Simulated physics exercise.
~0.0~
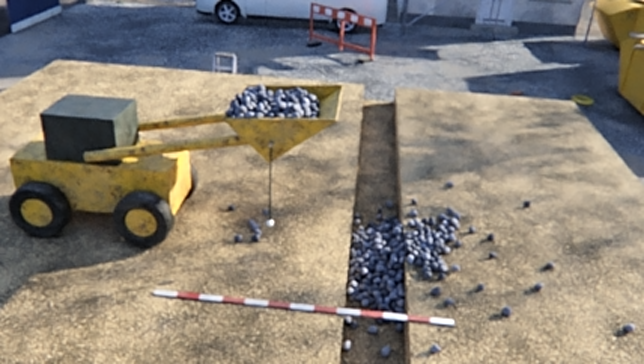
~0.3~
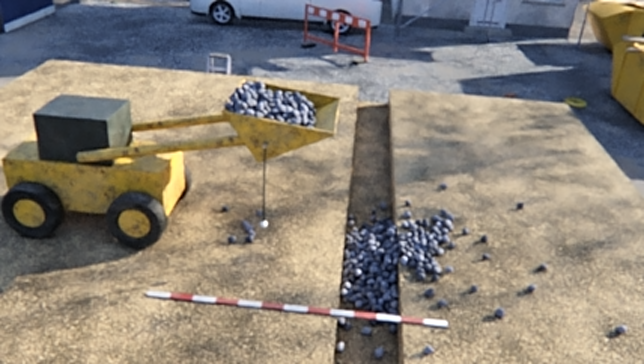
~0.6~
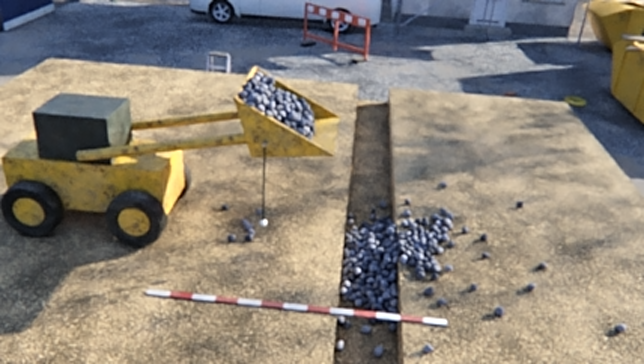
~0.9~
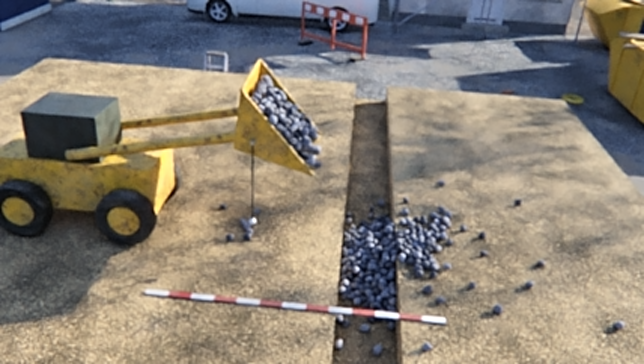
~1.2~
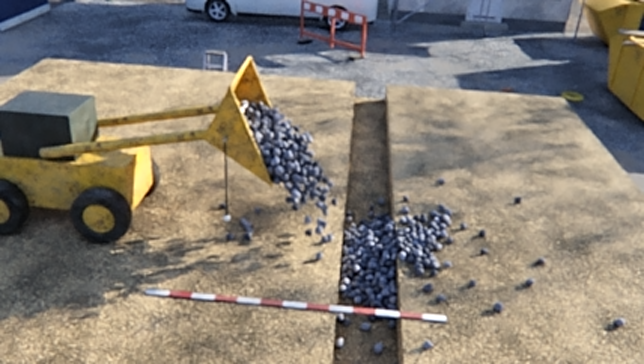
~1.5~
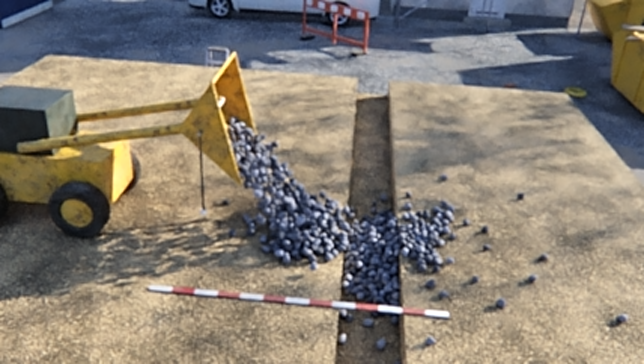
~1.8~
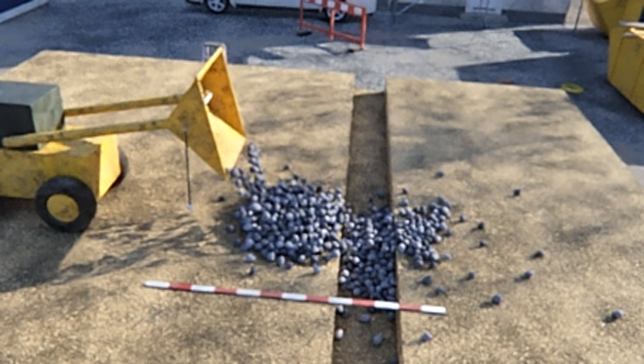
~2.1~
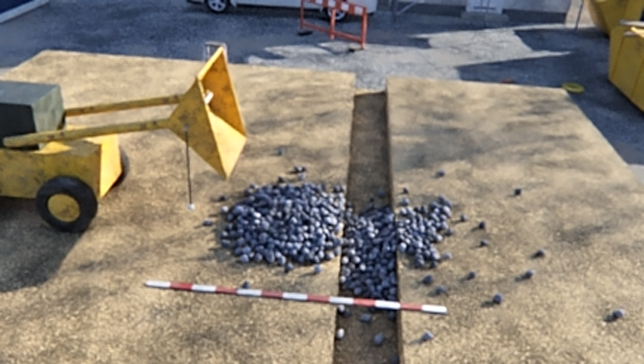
In a paved yard, a yellow loader backs left, dumping dark stones mostly before the trench.
